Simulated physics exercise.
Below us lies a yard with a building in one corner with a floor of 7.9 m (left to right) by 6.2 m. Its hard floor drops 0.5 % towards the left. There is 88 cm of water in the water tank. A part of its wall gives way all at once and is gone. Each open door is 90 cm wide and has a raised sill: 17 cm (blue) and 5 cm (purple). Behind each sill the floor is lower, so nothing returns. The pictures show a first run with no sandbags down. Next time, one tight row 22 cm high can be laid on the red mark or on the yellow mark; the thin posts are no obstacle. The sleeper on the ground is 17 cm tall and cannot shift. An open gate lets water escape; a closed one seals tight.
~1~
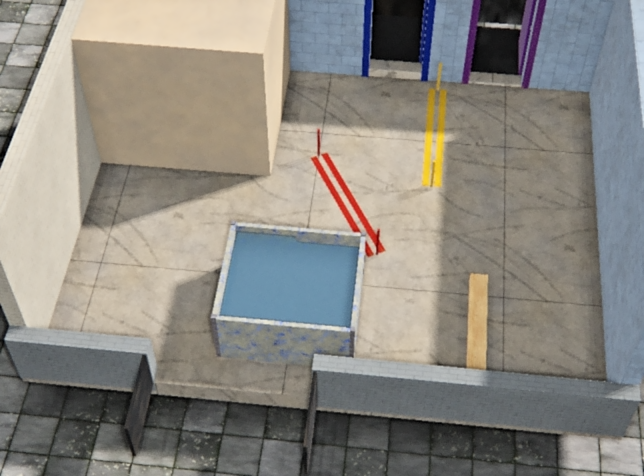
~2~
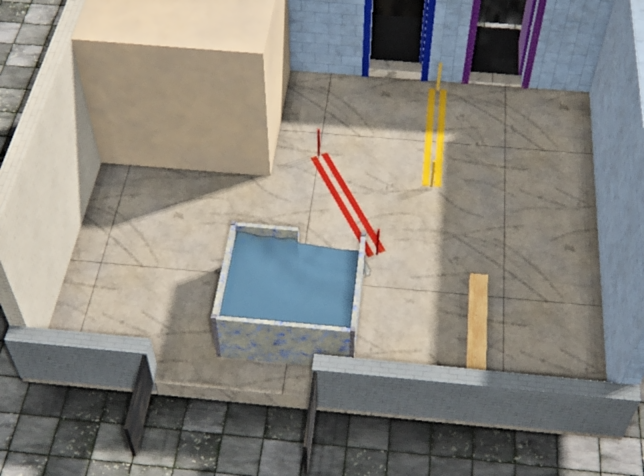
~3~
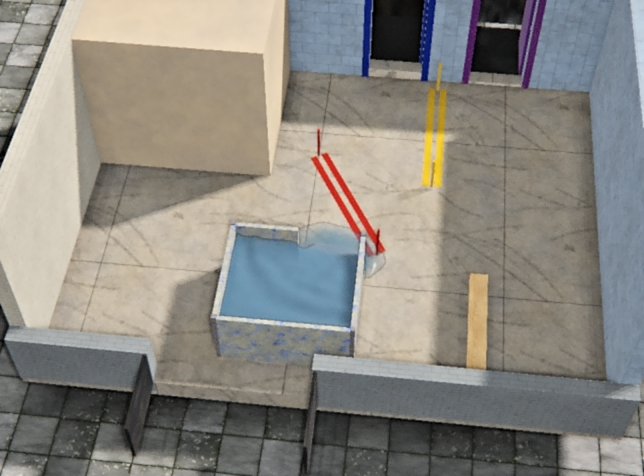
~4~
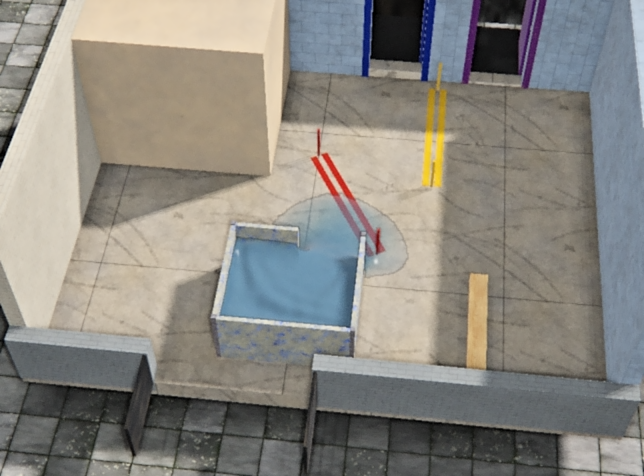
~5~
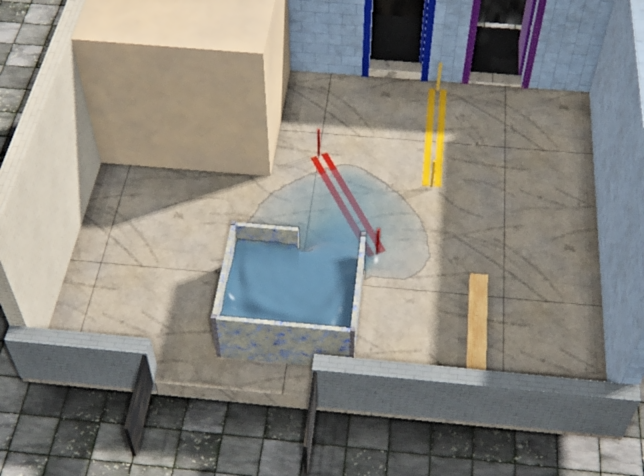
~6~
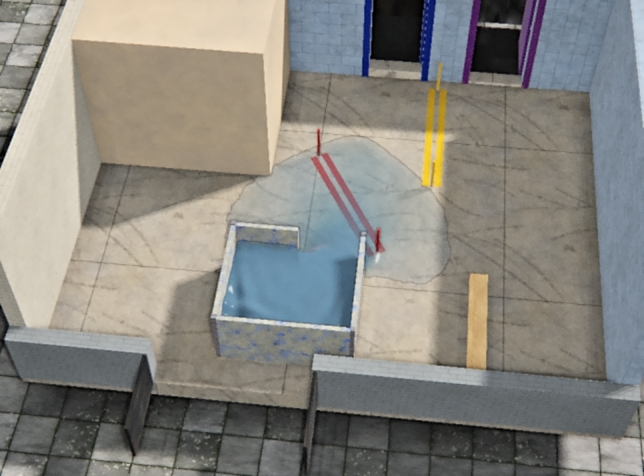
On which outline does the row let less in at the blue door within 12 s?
Lay them on the red one.
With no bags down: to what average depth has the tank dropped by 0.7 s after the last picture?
About 51 cm.
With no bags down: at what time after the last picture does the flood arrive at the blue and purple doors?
Blue 0.4 s, purple 1.0 s.
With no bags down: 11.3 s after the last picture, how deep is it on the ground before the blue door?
Roughly 6.5 cm deep.
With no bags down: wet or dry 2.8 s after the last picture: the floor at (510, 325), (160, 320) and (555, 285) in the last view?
In turn: Not reached, not reached, dry.
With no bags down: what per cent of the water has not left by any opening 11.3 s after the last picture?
Some 90 per cent remains.
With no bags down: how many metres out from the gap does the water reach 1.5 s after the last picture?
Roughly 5.6 m.
Then, 0.7 s after the last picture water covers 40 % of the floor and is deepest (40 cm) near (335, 267) in the run without bags; in at the blue door, 0 L with no bags, 0 L with the row on red, 0 L on yellow.
Then, 1.5 s after the last picture water covers 50 % of the floor and is deepest (40 cm) near (295, 86) in the run without bags; in at the blue door, 17 L with no bags, 1 L with the row on red, 78 L on yellow.
Then, 2.8 s after the last picture water covers 55 % of the floor and is deepest (22 cm) near (290, 116) in the run without bags; in at the blue door, 41 L with no bags, 4 L with the row on red, 142 L on yellow.
Then, 6.3 s after the last picture water covers 80 % of the floor and is deepest (17 cm) near (504, 400) in the run without bags; in at the blue door, 43 L with no bags, 4 L with the row on red, 150 L on yellow.
Then, 11.3 s after the last picture water covers 95 % of the floor and is deepest (10 cm) near (504, 400) in the run without bags; in at the blue door, 43 L with no bags, 4 L with the row on red, 150 L on yellow.
